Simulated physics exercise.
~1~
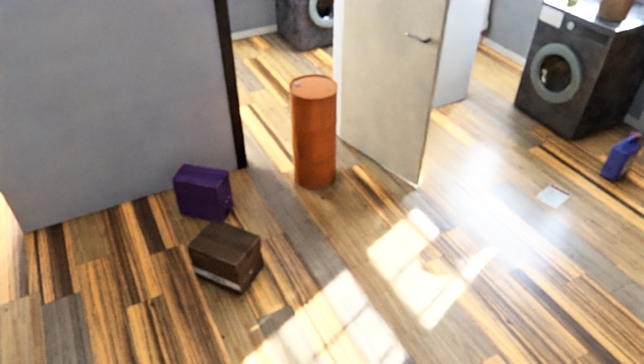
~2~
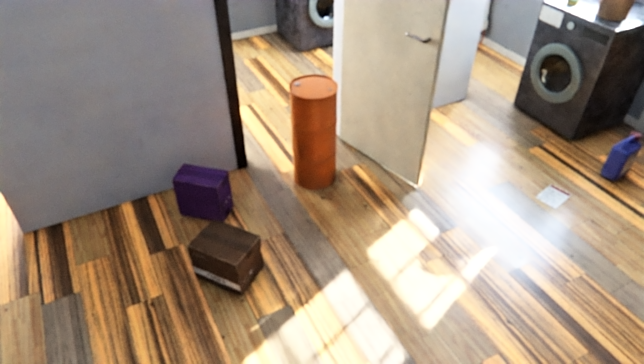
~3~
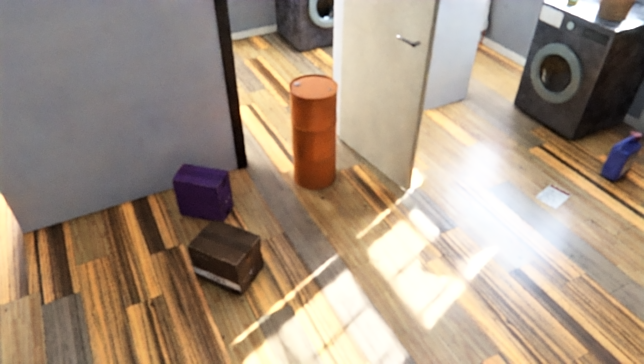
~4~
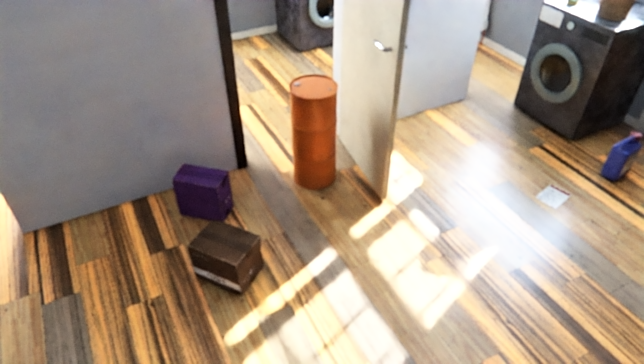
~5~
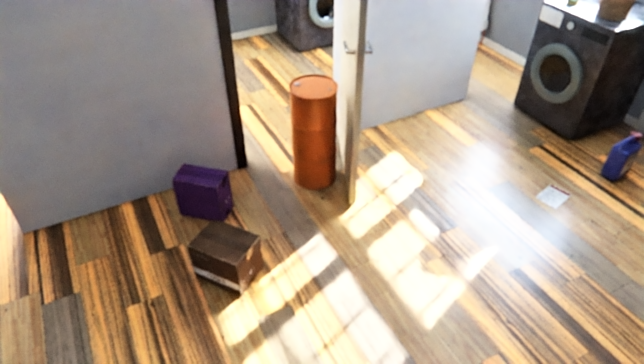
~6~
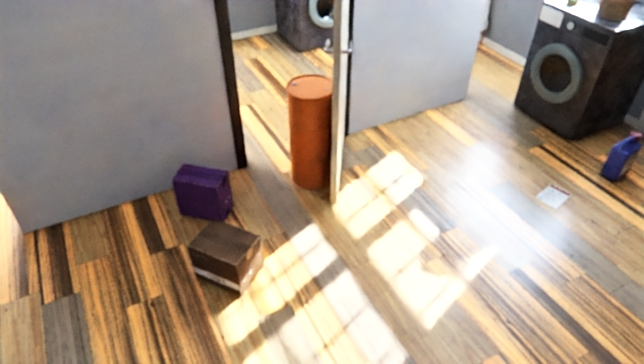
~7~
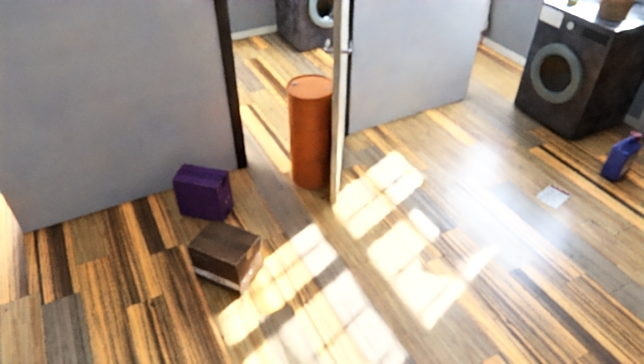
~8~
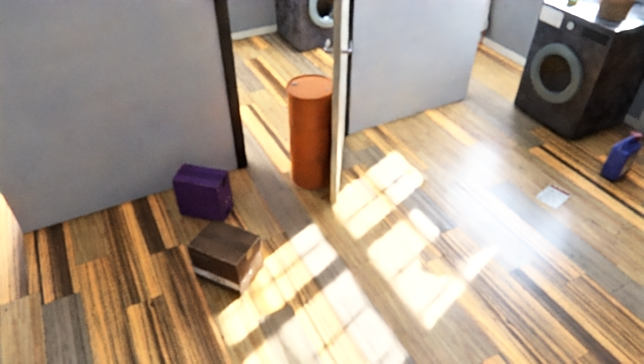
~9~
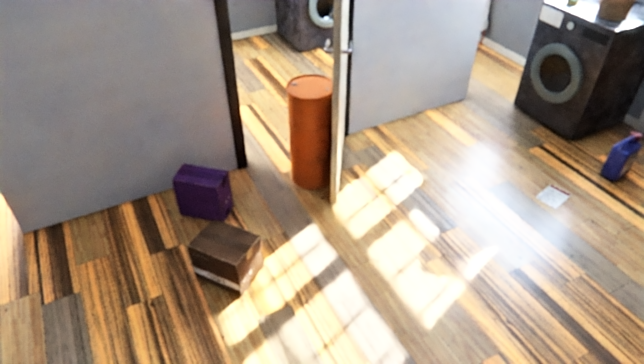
A pale door swings partway toward its frame and stops against an orange drum, still open.
